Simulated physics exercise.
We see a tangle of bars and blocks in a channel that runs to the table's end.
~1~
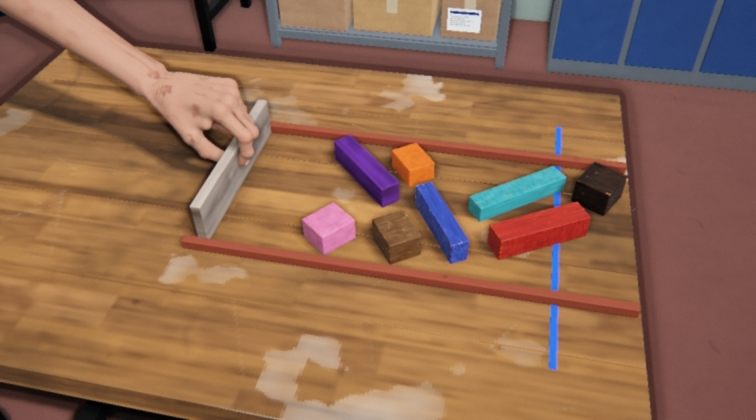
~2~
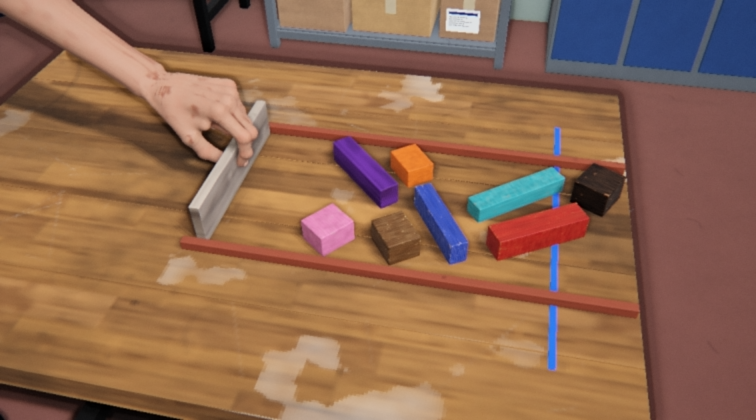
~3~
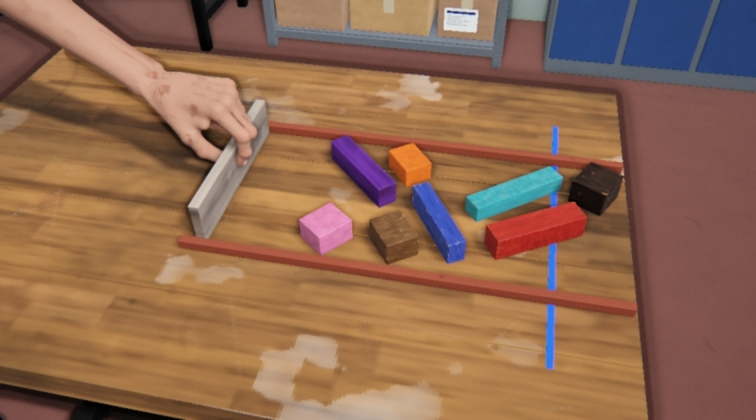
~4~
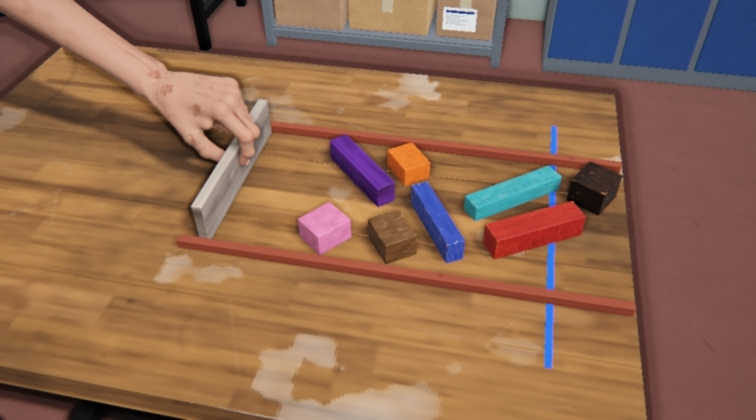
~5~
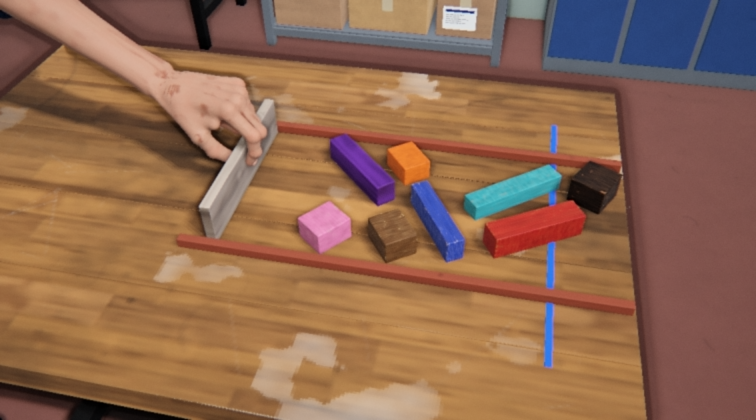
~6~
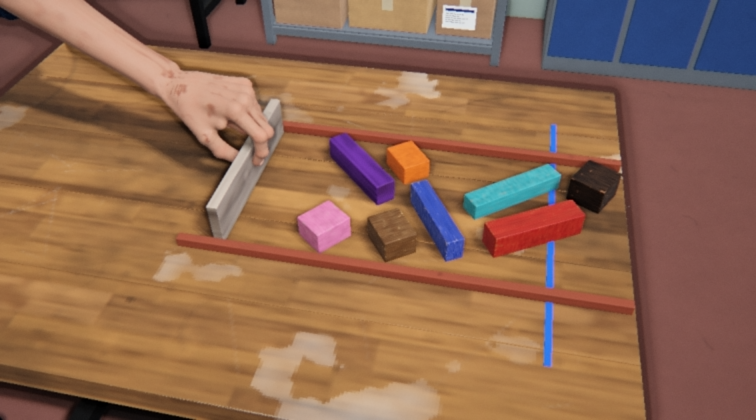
A hand grips a pale grey board at the left of a worn wooden table, seen from above at an angle, with cabinets behind. Between two reddish rails lie purple, blue, turquoise and red bars among pink, brown and orange blocks, with a black block beyond a blue line at right. The hand holds still, then slides the board slightly right, while the pieces stay put and the view barely drifts.
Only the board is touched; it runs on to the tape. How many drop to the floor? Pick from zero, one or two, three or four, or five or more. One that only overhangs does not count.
As it turns out, the number that fall off is one or two.
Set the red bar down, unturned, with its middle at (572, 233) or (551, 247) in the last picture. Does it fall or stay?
The red bar is lost; comes down.
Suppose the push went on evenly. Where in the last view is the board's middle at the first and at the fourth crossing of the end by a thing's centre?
Its middle is around (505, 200) and later (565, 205).
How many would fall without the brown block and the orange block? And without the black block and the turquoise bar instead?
The counts: 1 and 1.
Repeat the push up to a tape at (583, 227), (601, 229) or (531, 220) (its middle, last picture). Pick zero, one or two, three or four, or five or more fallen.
In that order: Five or over; at least five; one or two.
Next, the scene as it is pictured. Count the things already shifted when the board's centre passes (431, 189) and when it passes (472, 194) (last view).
By then 7, and 8.
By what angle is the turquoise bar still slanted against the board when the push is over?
About 5°.
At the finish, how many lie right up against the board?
That makes 2.
A little later, none off yet; black block at rest near (594, 187); red bar at rest near (533, 228); turquoise bar at rest near (512, 191).
Next, none off yet; black block moving near (600, 184); red bar shifted a little near (580, 225); turquoise bar shifted a little near (543, 188).
When it is over, the number that fall off is one or two; down, red bar and black block.
